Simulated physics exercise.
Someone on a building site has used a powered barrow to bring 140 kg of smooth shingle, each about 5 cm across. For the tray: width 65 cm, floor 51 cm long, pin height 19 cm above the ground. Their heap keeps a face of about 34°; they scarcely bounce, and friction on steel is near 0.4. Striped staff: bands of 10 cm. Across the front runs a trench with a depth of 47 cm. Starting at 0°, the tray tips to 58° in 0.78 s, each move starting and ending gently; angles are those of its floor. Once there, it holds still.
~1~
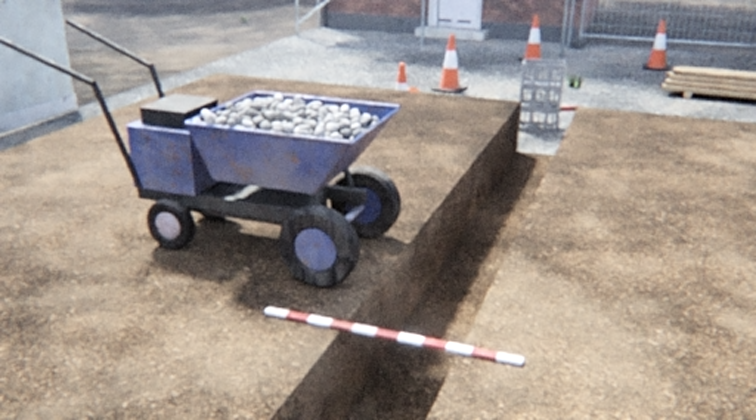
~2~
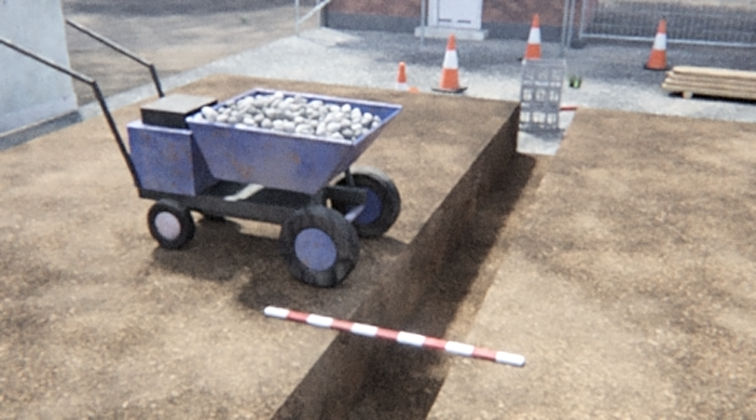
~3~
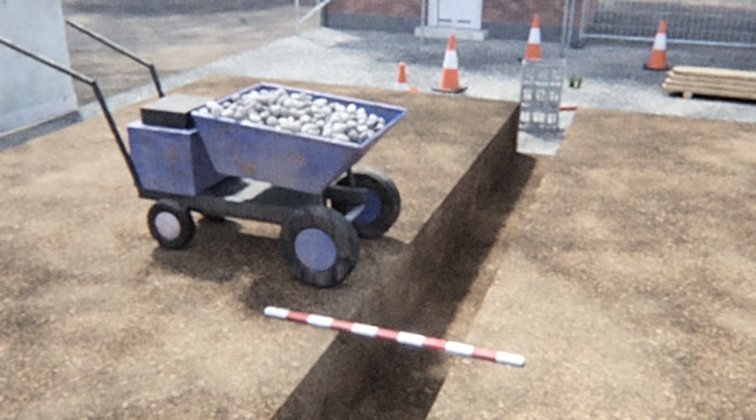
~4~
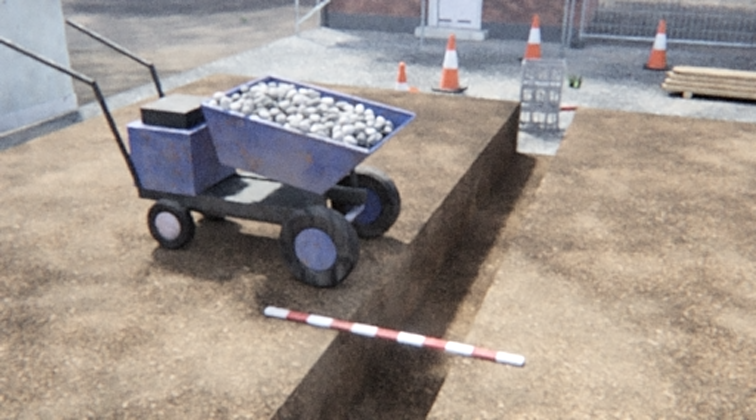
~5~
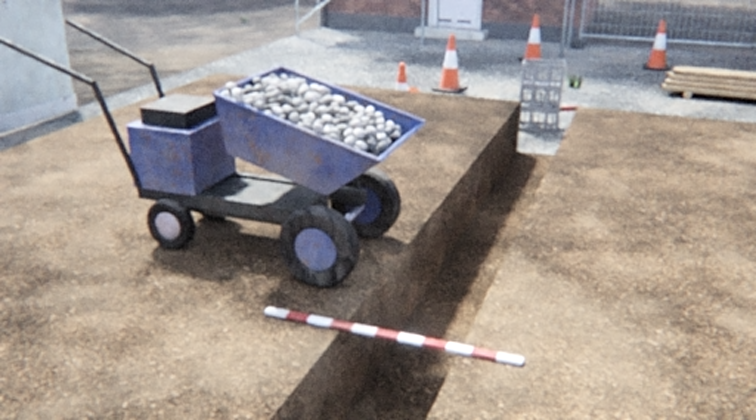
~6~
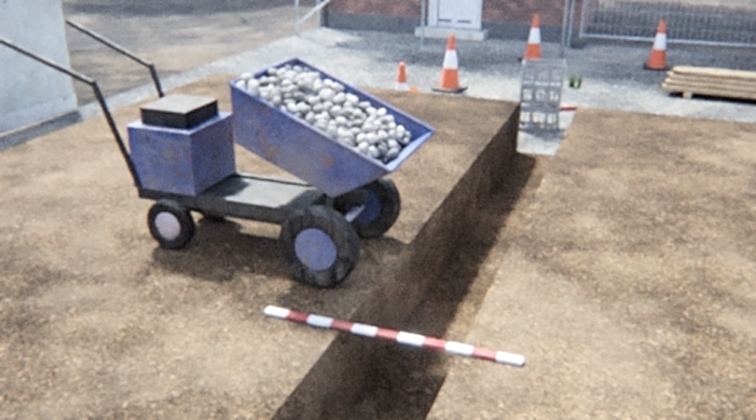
At first, a blue powered barrow heaped with smooth grey stones stands beside a trench, its tray level, with a red-and-white striped staff lying in front. The tray then starts tilting gently toward the right, and its back end rises steadily higher while the stones stay inside and the wheels remain still.
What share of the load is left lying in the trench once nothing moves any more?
About 42 per cent.
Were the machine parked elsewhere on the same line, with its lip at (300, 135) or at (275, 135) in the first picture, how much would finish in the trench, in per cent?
First some 75, then 80 per cent.
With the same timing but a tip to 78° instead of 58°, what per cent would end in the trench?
Around 45 per cent would finish in the trench.
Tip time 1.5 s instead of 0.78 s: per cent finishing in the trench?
55 per cent.
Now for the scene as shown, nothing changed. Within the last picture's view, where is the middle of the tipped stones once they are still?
I'd put it close to (488, 279).
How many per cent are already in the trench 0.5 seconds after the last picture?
Around 15 per cent of it.
Then, 0.2 s after the last picture the floor is at 49°, 100 % in the tray; the foremost stones are at (426, 188).
Then, 0.5 s after the last picture the floor is at 58°, 80 % in the tray, 15 % in the trench, 5 % past the trench; the foremost stones are at (512, 272).
Then, 0.9 s after the last picture the floor is at 58°, 42 % in the tray, 18 % in the trench, 40 % past the trench; the foremost stones are at (652, 314).
Then, 2.9 s after the last picture the floor is at 58°, 18 % in the tray, 42 % in the trench, 40 % past the trench; the foremost stones are past the picture's edge.
